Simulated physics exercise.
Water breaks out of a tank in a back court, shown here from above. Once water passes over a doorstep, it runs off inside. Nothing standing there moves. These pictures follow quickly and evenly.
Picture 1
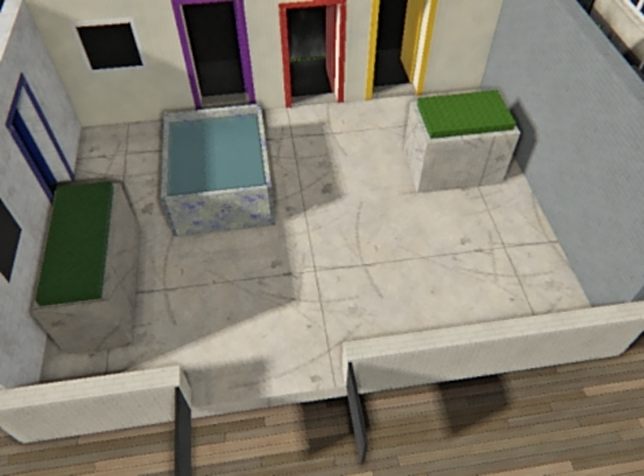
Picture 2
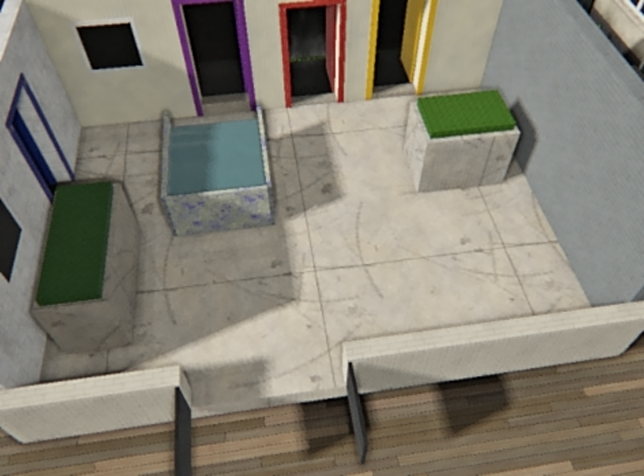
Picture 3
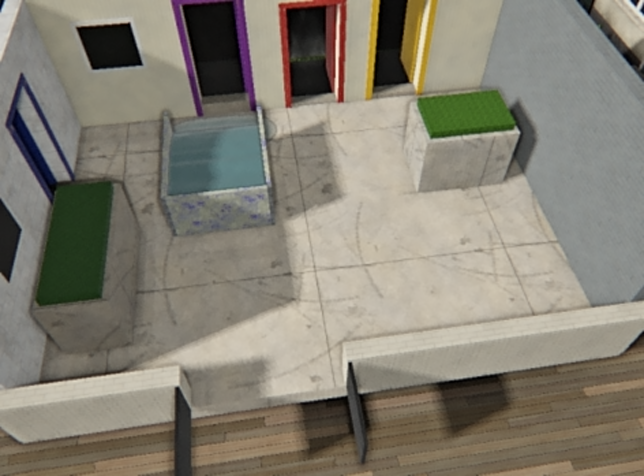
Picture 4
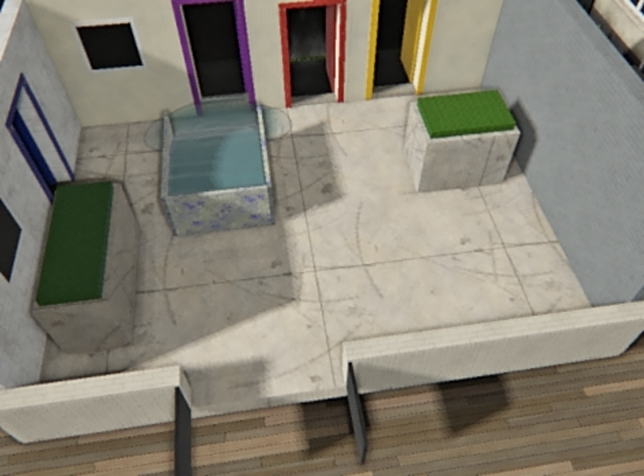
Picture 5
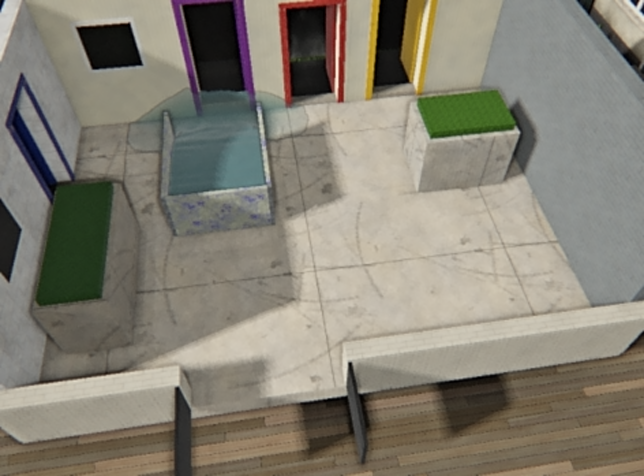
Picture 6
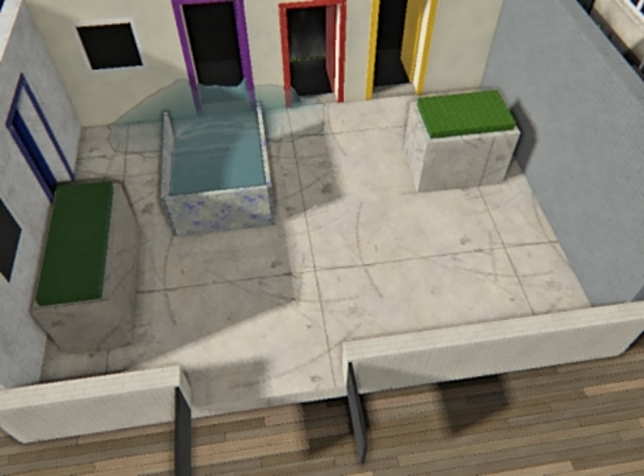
Water pours from the far side of a tank and spreads across the courtyard floor.
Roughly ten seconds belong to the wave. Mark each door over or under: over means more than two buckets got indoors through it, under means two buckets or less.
Yellow door - under, red door - over, blue door - over, purple door - over.
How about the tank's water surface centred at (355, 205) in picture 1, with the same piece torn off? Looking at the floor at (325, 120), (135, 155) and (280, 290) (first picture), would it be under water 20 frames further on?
Log: Flood; flood; no flood.
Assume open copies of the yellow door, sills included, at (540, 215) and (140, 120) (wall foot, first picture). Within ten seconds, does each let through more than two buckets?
Taking them in order: The first door stays short, the second door exceeds it.
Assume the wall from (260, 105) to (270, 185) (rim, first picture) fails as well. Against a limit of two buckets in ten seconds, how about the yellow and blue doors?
Here the yellow door gets too much, and the blue door keeps within bounds.
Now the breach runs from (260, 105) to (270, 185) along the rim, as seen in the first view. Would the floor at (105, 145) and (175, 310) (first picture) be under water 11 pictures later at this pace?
Still dry and Still dry.
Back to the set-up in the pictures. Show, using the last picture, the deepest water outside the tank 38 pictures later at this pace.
At about (35, 412).
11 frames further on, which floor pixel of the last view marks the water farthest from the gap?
I'd put it around (473, 92).
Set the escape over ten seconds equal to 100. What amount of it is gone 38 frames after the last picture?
Close to 75 per cent.
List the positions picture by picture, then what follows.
In the first frame, the tank at (215, 152) is whole and still.
In the second frame, water pours out on the tank's far side and has run to a hidden place.
In the third frame, the front is at a hidden place, out from the gap on the tank's far side.
In the fourth frame, water pours out on the tank's far side and has run to (160, 120).
In the fifth frame, the front is at (135, 123), out from the gap on the tank's far side.
In the sixth frame, water pours out on the tank's far side and has run to (112, 125).
A moment on, water covers 20 % of the floor; the yellow door wet at the sill, nothing in, the red door under two buckets in, the blue door not reached, the purple door far over two buckets in.
Next, water covers 35 % of the floor; the yellow door wet at the sill, nothing in, the red door over two buckets in, the blue door under two buckets in, the purple door far over two buckets in.
Then, water covers 50 % of the floor; the yellow door wet at the sill, nothing in, the red door over two buckets in, the blue door over two buckets in, the purple door far over two buckets in.
Later, water covers 70 % of the floor; the yellow door wet at the sill, nothing in, the red door over two buckets in, the blue door over two buckets in, the purple door far over two buckets in.
In the end, water covers 90 % of the floor; the yellow door wet at the sill, nothing in, the red door over two buckets in, the blue door over two buckets in, the purple door far over two buckets in.
